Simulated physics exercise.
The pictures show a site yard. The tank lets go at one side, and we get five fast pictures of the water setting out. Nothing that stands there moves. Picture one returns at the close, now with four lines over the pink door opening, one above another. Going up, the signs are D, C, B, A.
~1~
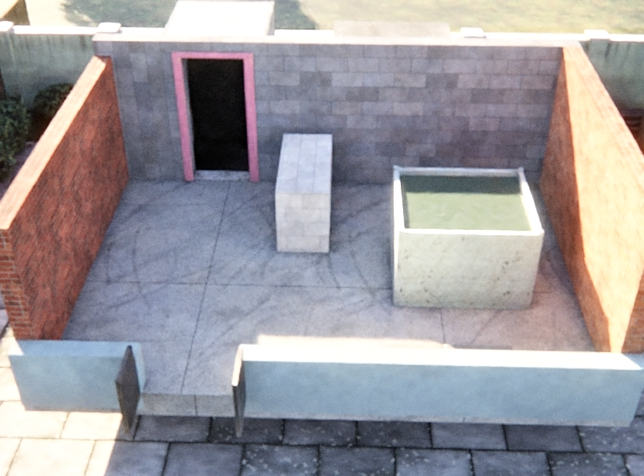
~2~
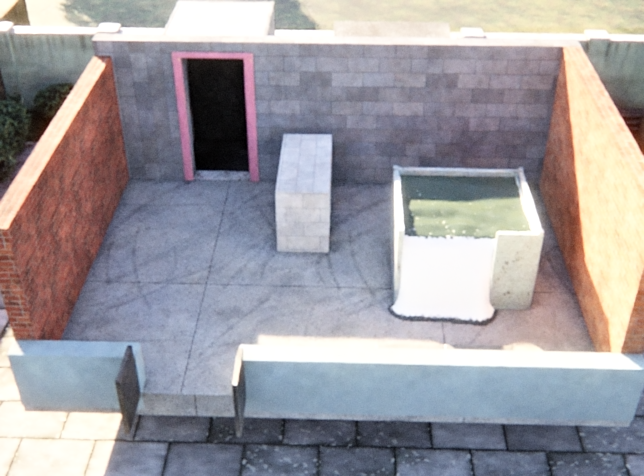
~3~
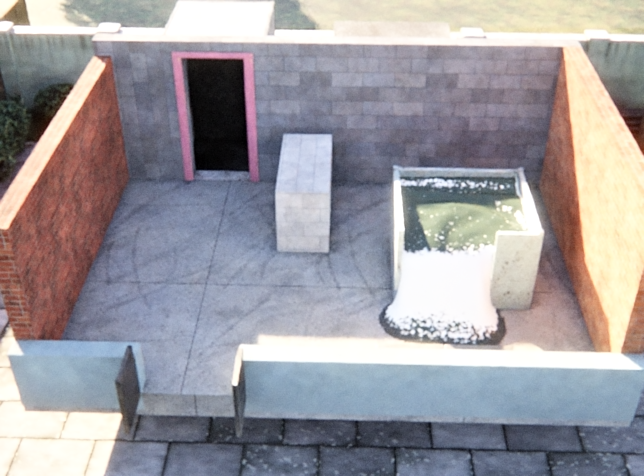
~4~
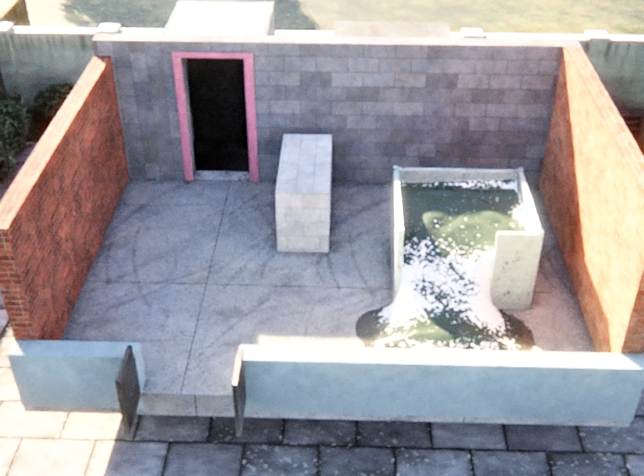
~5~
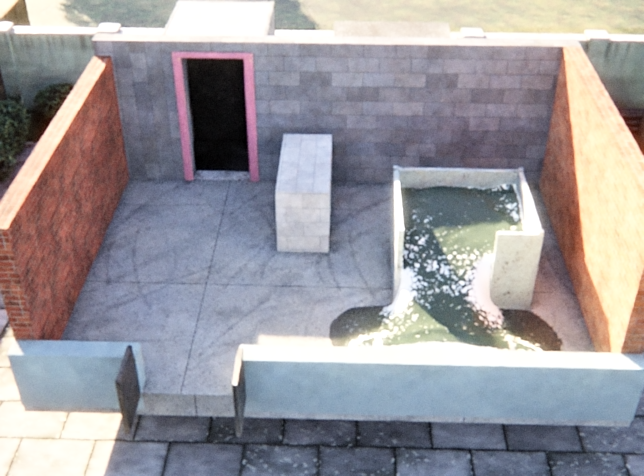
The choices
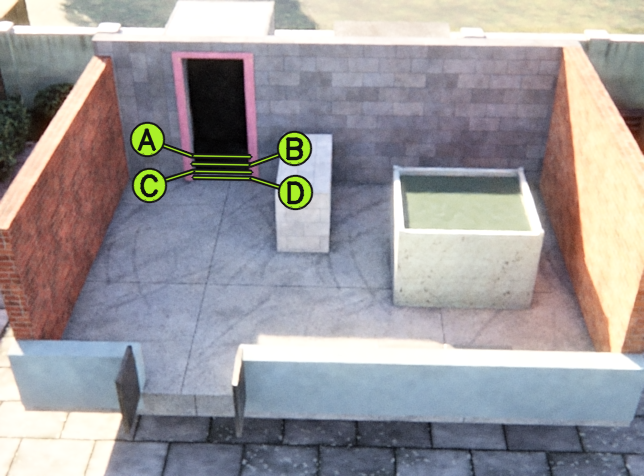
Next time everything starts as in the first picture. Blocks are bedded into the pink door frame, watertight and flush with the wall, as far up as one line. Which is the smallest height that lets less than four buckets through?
C is the one.
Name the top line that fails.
Here it is line D.
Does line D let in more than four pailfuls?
Yes.
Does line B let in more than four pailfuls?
No.
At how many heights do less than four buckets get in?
Three.
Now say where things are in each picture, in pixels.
Water in the tank at rest, its middle at (463, 204); foot of the pink doorway at (222, 180); open gate at (190, 340), in the first frame.
In the second frame, 1 % of the ground under water, visible out to (490, 316).
In the third frame, 4 % of the ground under water, visible out to (398, 329).
In the fourth frame, 7 % of the ground under water, visible out to (364, 326).
In the fifth frame, 13 % of the ground under water, visible out to (349, 321).
In lime, A at (220, 156); B at (221, 164); C at (222, 171); D at (222, 177); from the bottom up D, C, B, A.
For line A, nothing gets over.
For line B, nothing gets over.
For line C, a splash gets over, under a bucket.
For line D, some 15 bucketfuls get in.
